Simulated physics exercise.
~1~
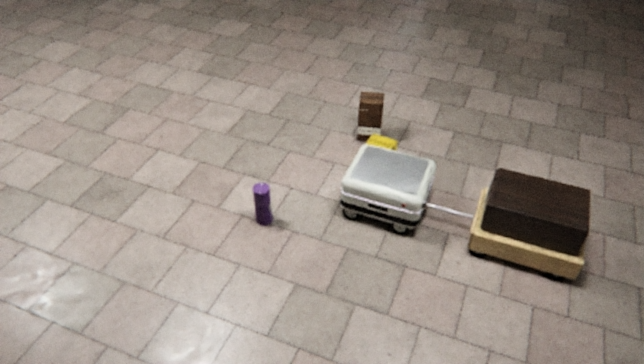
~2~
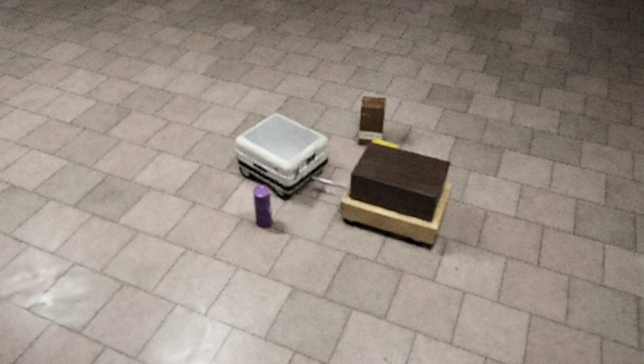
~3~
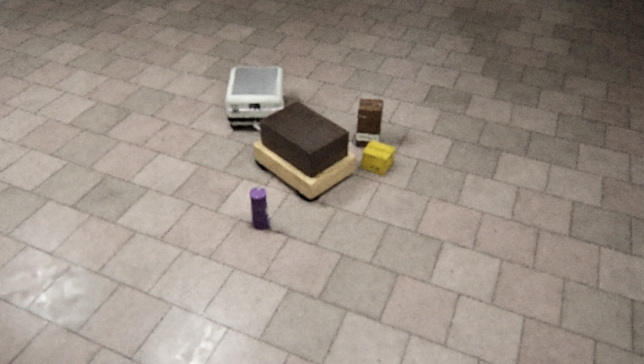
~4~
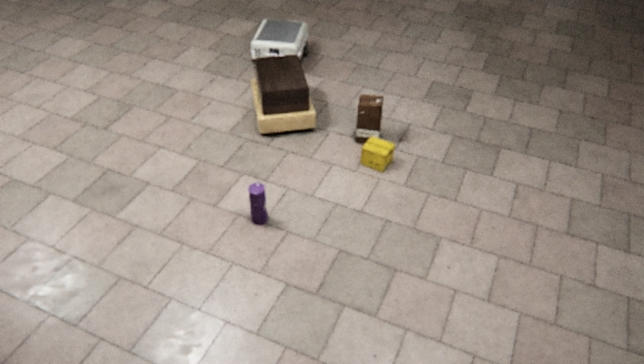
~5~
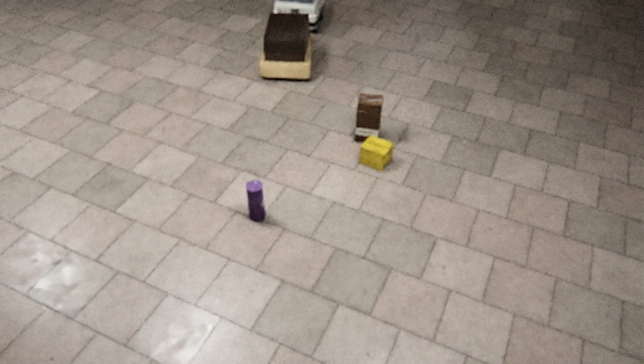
In the video, a white robot tug pulls a cart with a dark load leftward across a tiled floor, then curves away between a purple canister and yellow and brown boxes, moving toward the top edge, while all three objects remain standing in place.
